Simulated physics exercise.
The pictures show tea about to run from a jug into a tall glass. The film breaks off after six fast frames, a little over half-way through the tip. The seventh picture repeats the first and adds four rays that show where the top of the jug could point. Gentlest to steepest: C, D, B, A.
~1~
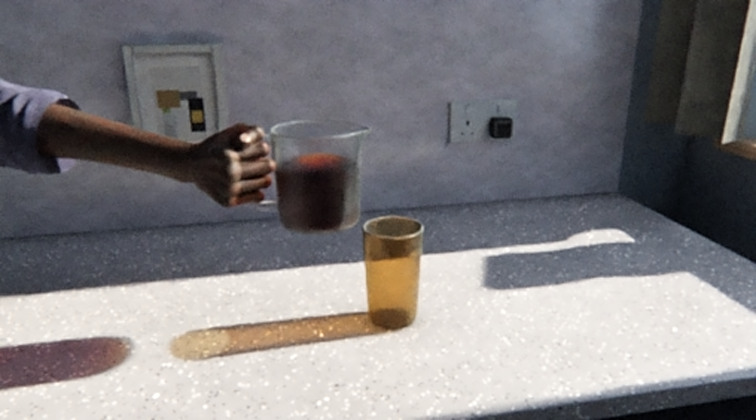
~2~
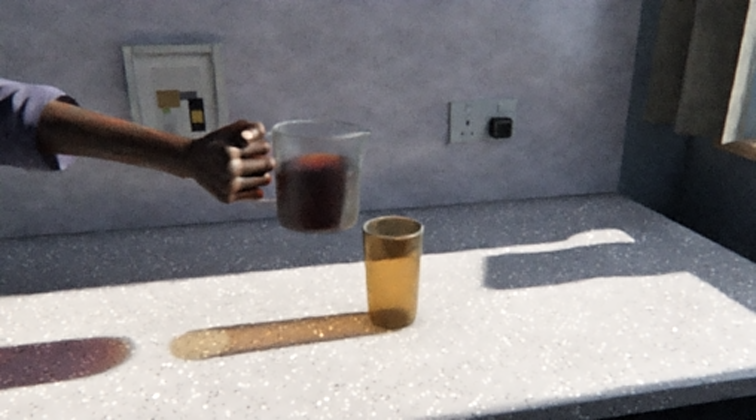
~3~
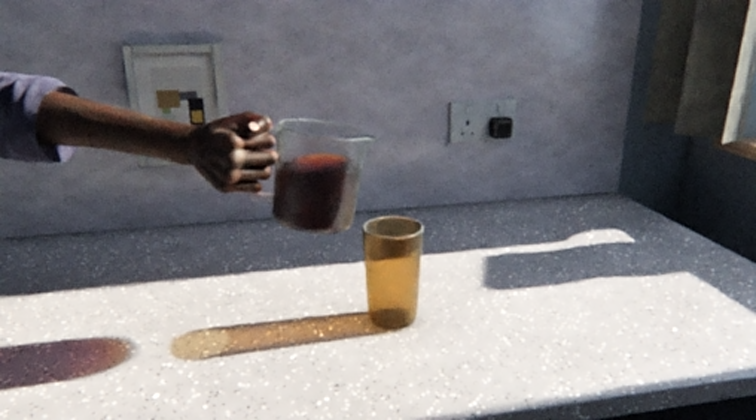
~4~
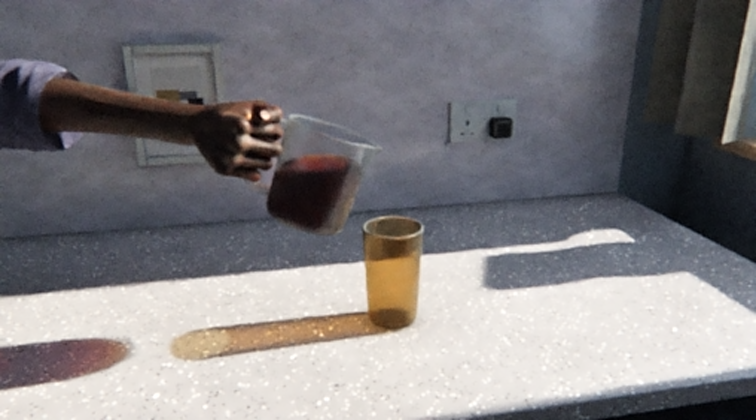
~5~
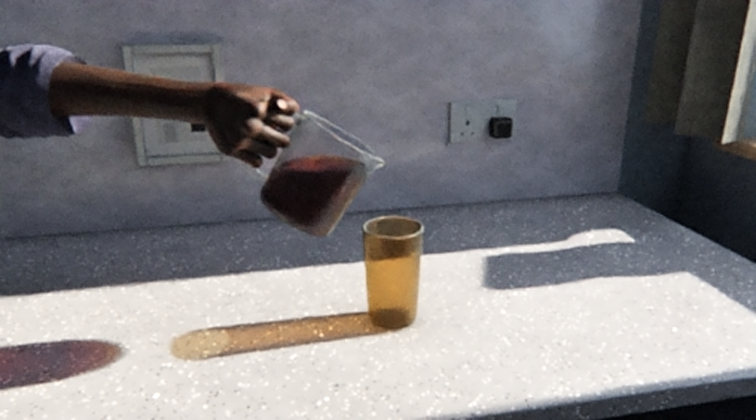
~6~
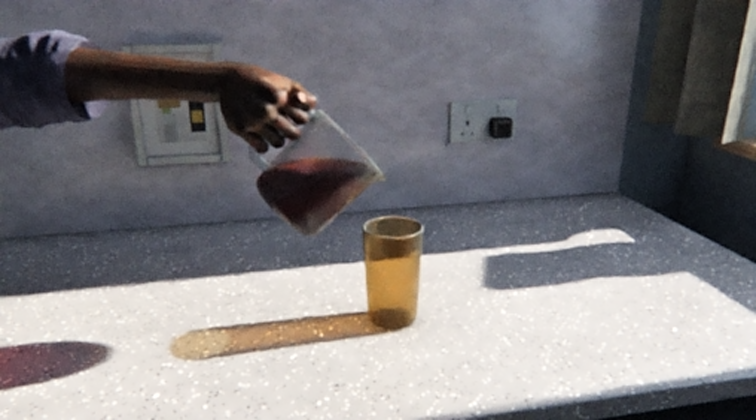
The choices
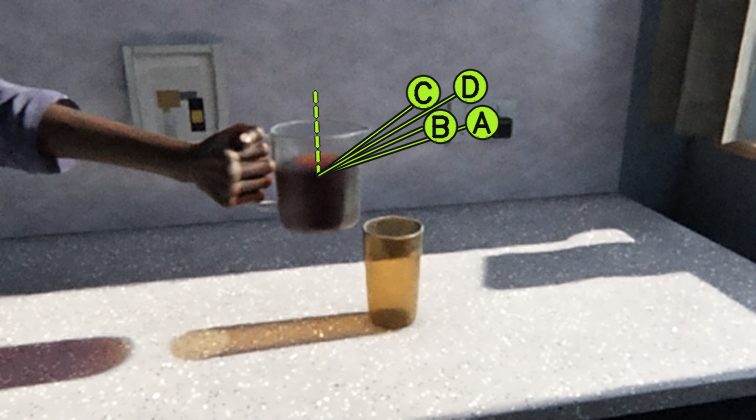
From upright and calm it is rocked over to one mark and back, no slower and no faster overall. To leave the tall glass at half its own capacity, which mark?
Line B.
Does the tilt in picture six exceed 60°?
No, it does not.
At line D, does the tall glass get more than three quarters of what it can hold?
No.
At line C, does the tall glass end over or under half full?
Under half.
On the marked copy, A at (466, 126); B at (422, 128); C at (411, 106); D at (455, 94).
Choosing A, the tall glass ends with about 69 % of what it can hold.
Choosing B, the tall glass ends with about 51 % of what it can hold; 3 % of the tea is spilt.
Choosing C, the tall glass ends with about 22 % of what it can hold.
Choosing D, the tall glass ends with about 34 % of what it can hold; 5 % of the tea is spilt.
